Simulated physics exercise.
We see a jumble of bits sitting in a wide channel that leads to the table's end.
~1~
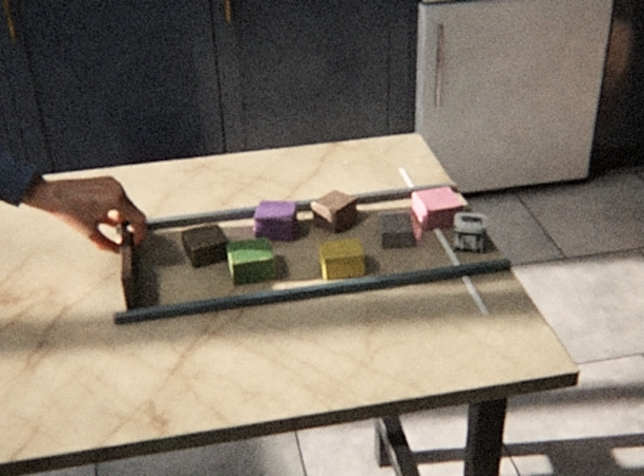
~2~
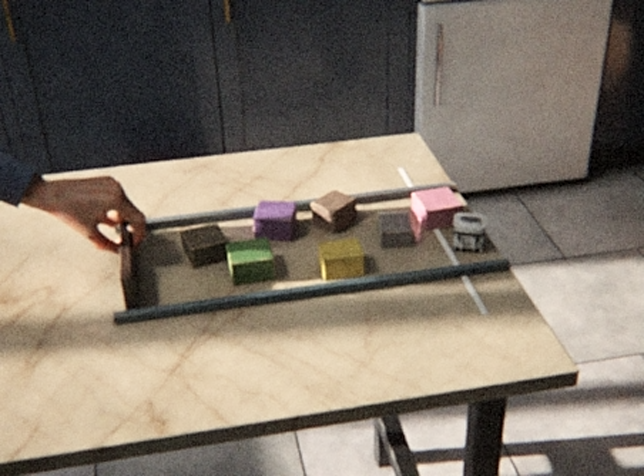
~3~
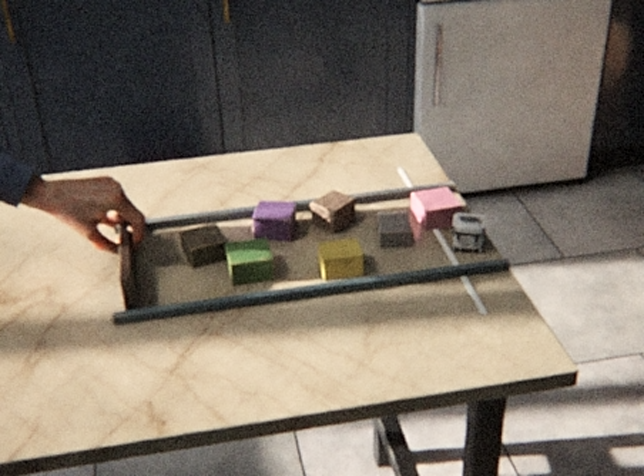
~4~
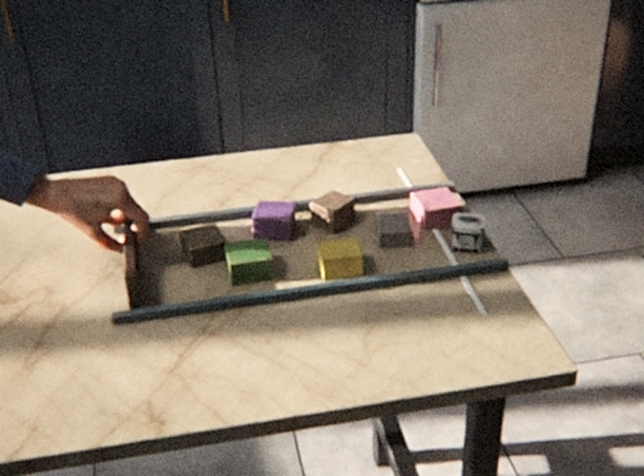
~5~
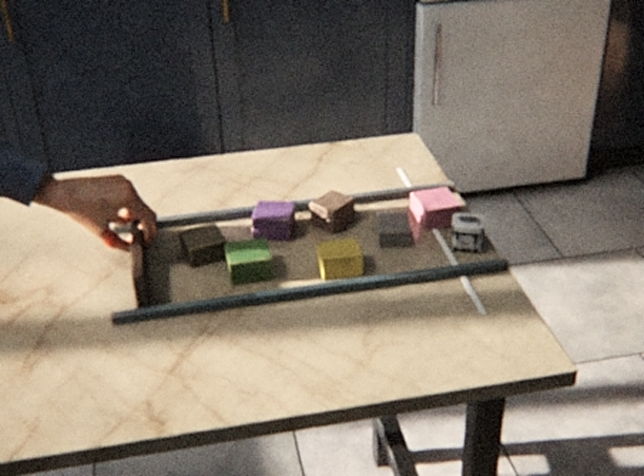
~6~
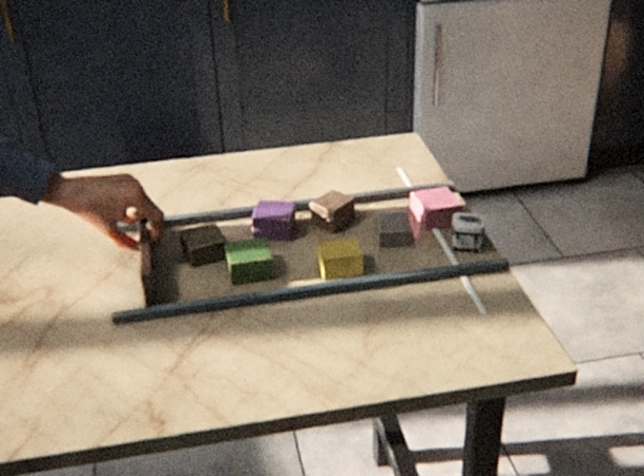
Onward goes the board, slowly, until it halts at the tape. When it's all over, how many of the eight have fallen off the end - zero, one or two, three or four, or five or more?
The push knocks at least five off.
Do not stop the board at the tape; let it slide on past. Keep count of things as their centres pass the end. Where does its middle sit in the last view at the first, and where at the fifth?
At the first moment about (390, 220), at the next about (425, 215).
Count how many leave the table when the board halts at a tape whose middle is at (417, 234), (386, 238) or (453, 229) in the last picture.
Taken one after another, the numbers are 2, 0 and 5.
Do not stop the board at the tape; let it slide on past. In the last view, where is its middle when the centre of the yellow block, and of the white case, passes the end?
Middle: Roughly (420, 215); roughly (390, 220).
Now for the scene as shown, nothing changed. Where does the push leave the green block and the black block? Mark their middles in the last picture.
Okay, so first (465, 235), and next (452, 216).
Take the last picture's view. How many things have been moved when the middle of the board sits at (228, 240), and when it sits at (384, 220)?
Tally at point one: 3; at point two: 8.
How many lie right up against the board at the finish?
Number: 3.
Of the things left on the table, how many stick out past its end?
I'd say 0 of them.
Soon after, none off yet; white case at rest near (468, 232); pink block at rest near (436, 208); grey block at rest near (394, 229).
Then, none off yet; white case at rest near (468, 232); pink block at rest near (436, 208); grey block moving near (399, 227).
By the end, the number that fall off is five or more; fallen, yellow block, brown block, grey block, pink block and white case.
